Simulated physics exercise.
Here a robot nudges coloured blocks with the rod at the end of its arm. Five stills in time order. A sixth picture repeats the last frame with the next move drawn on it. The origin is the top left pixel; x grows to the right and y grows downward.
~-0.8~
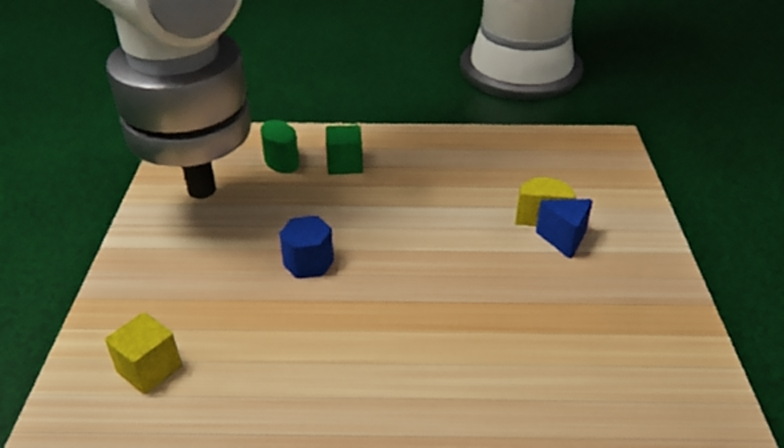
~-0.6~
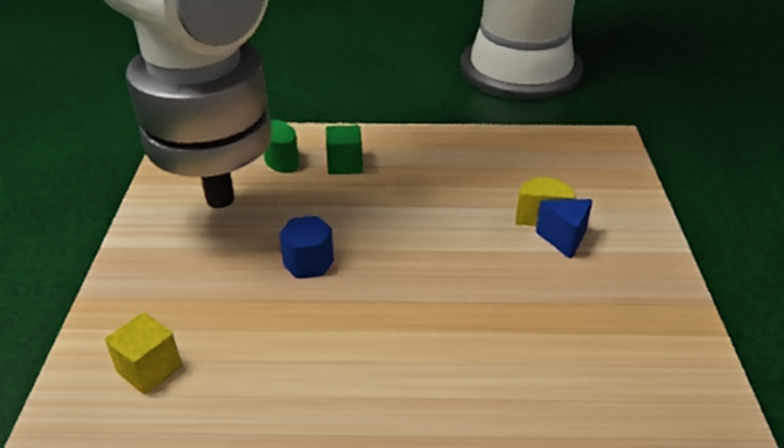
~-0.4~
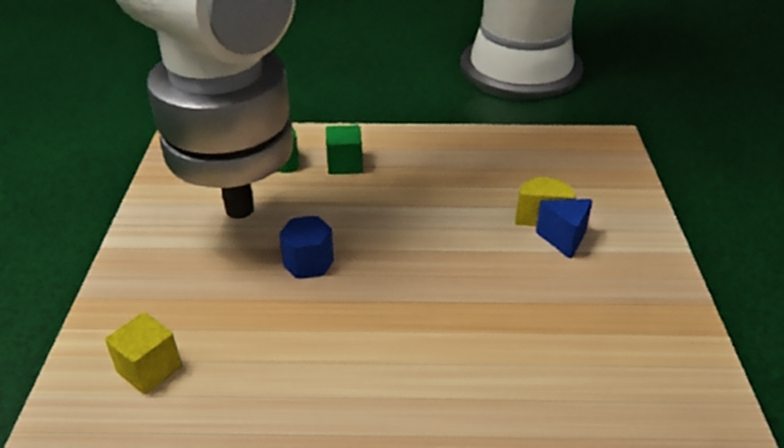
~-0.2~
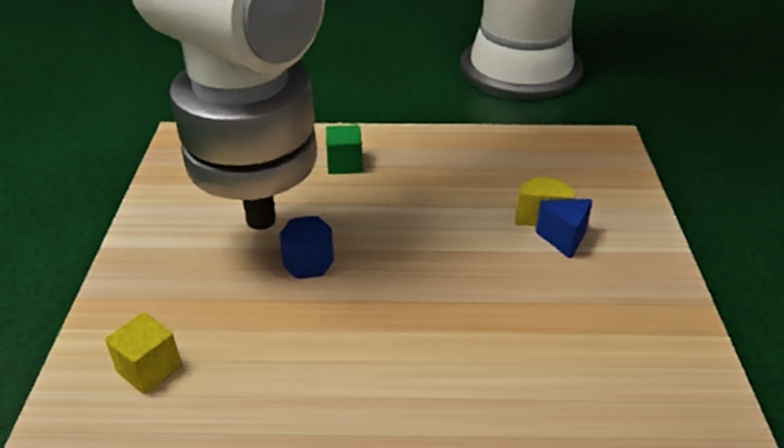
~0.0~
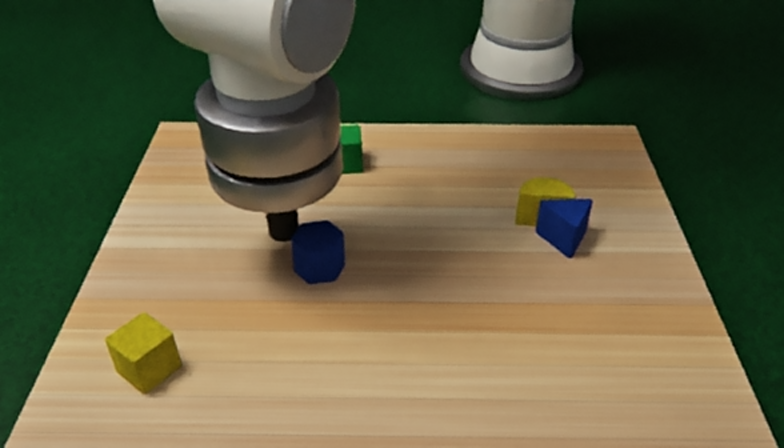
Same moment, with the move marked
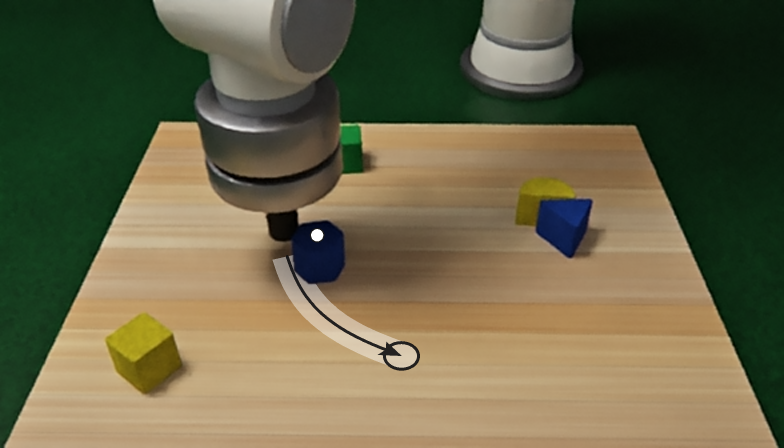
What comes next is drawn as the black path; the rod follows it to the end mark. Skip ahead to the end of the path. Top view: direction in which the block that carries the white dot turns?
From the top, the block rotates counterclockwise.
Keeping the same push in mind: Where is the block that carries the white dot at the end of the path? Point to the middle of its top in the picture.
(338, 248)
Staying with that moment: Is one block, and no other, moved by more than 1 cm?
I expect so.
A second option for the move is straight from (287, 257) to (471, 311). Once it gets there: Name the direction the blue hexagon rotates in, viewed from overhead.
Clockwise, looking down.
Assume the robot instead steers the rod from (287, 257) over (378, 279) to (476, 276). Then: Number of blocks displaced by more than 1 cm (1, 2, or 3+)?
I'd say one block gets moved.
The line goes from (287, 257) over (305, 295) and (344, 330) to (401, 356); the dot is on the blue hexagon.
The first path, step by step. One third of the way, rod at (303, 272); blue hexagon at (338, 248), turned 45° anticlockwise.
Two thirds of the way, rod at (343, 307); blue hexagon at (338, 248), turned 50° anticlockwise.
At the end, rod at (402, 332); blue hexagon at (338, 248), turned 50° anticlockwise.
